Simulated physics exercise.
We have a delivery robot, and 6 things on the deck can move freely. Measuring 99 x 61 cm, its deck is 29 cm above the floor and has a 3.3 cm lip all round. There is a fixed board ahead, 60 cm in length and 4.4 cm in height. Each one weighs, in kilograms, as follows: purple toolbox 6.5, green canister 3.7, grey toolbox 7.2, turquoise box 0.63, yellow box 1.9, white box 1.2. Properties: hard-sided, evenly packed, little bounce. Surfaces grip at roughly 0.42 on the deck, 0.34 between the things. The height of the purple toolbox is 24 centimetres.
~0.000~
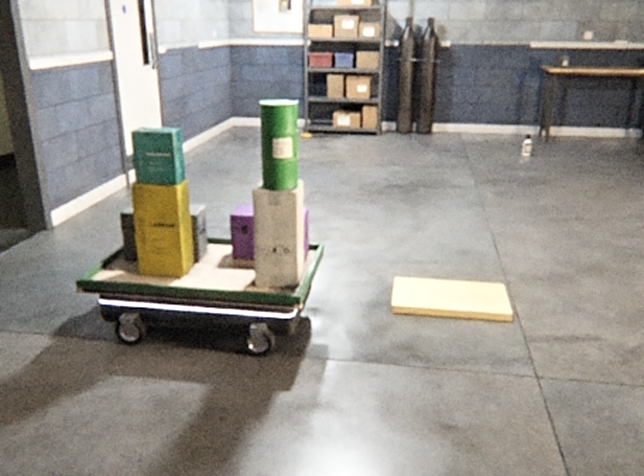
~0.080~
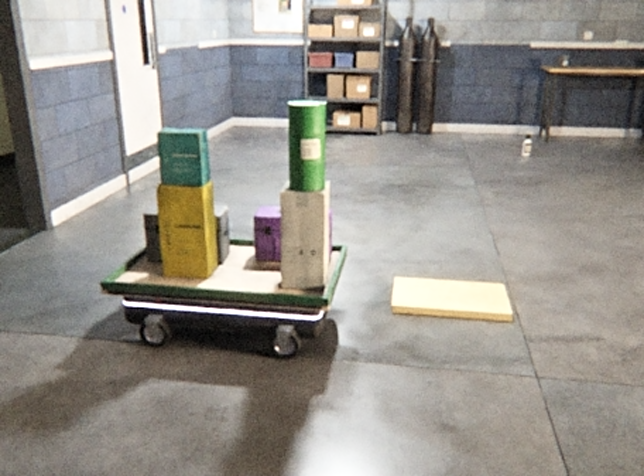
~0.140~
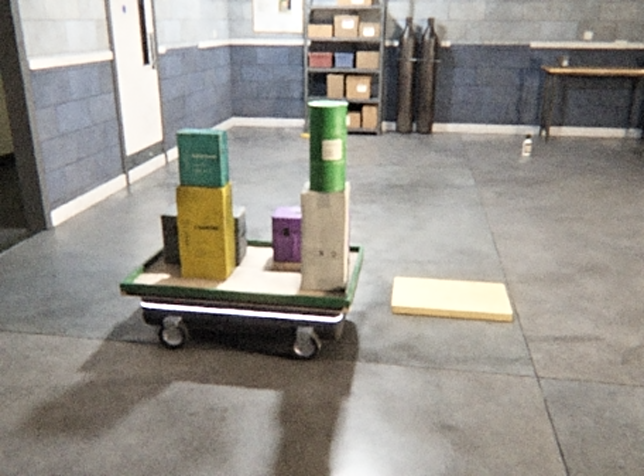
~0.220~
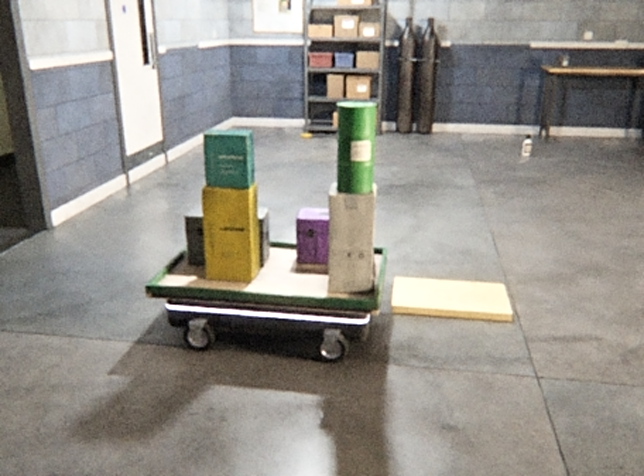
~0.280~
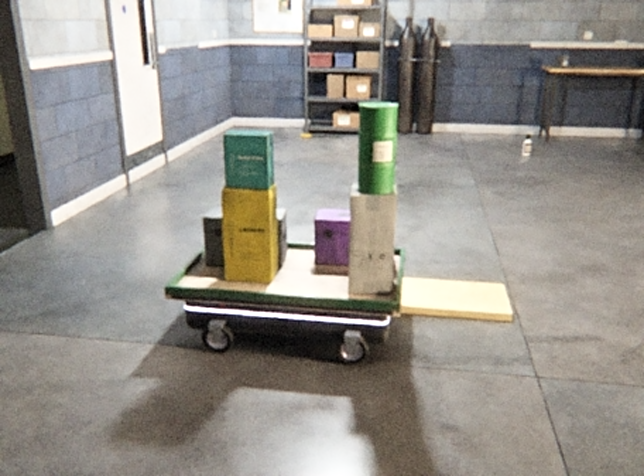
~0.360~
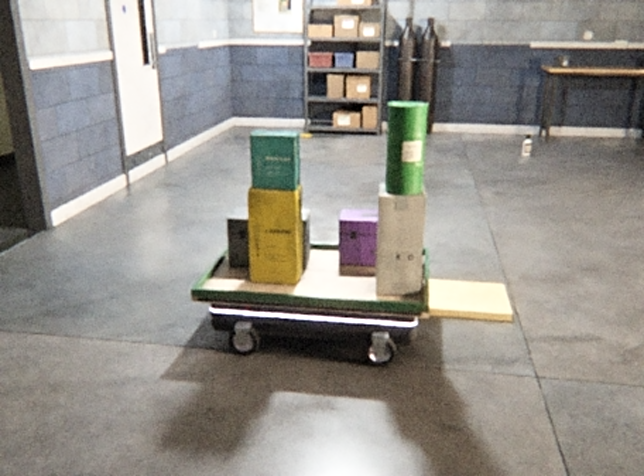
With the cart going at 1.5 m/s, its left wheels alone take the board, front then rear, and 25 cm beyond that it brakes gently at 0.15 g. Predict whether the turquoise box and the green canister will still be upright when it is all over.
My prediction: The turquoise box ends up upright, the green canister ends up down.
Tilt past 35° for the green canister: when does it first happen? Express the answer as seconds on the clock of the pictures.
Around 1.8 seconds.
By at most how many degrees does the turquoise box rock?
Roughly 6 degrees.
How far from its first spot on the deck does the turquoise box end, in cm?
I'd put it at about 2 centimetres.
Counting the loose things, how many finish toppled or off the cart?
I count 2.
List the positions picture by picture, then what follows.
The first frame shows cart 0 cm along; turquoise box (159, 156); green canister (279, 145).
The second frame shows cart 12 cm along; yellow box (188, 229); white box (306, 235).
The third frame shows cart 21 cm along.
The fourth frame shows cart 33 cm along; yellow box (232, 231); white box (352, 237).
The fifth frame shows cart 42 cm along; purple toolbox (353, 238).
The sixth frame shows cart 54 cm along; turquoise box (275, 160); green canister (406, 148).
By 0.96 s, cart 144 cm along; turquoise box tilted 6° near (495, 164); green canister 4 cm from its spot near (634, 158); yellow box tilted 6°.
By 1.76 s, cart 252 cm along; green canister and white box now off the cart; turquoise box 3 cm from its spot; purple toolbox 5 cm from its spot.
When it is over (2.8 s), off the cart and tipped over, green canister and white box; the other 4 within 10 cm of the start.
